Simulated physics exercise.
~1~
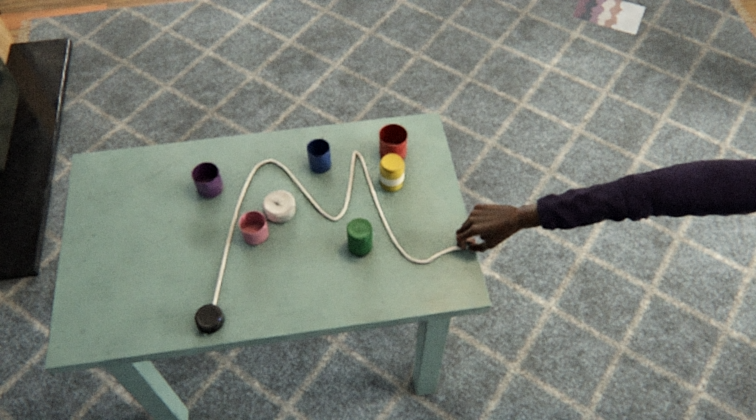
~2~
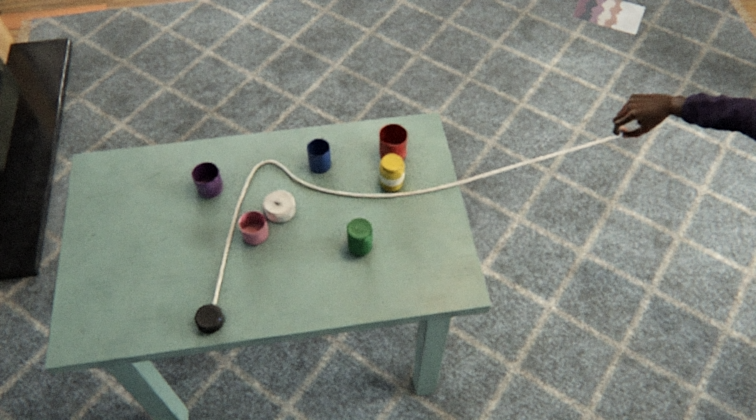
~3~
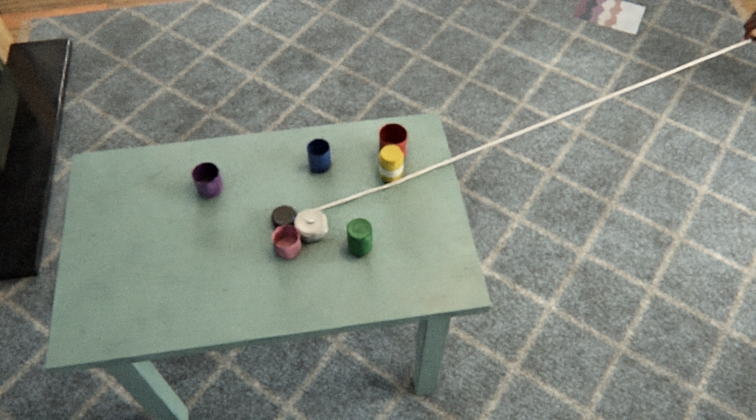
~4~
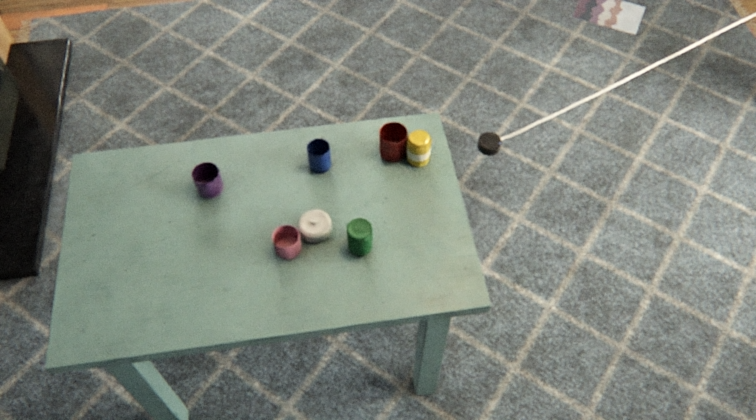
A hand pulling a pale cable across a green table, its black adaptor nudging white, pink and yellow containers before leaving the top.
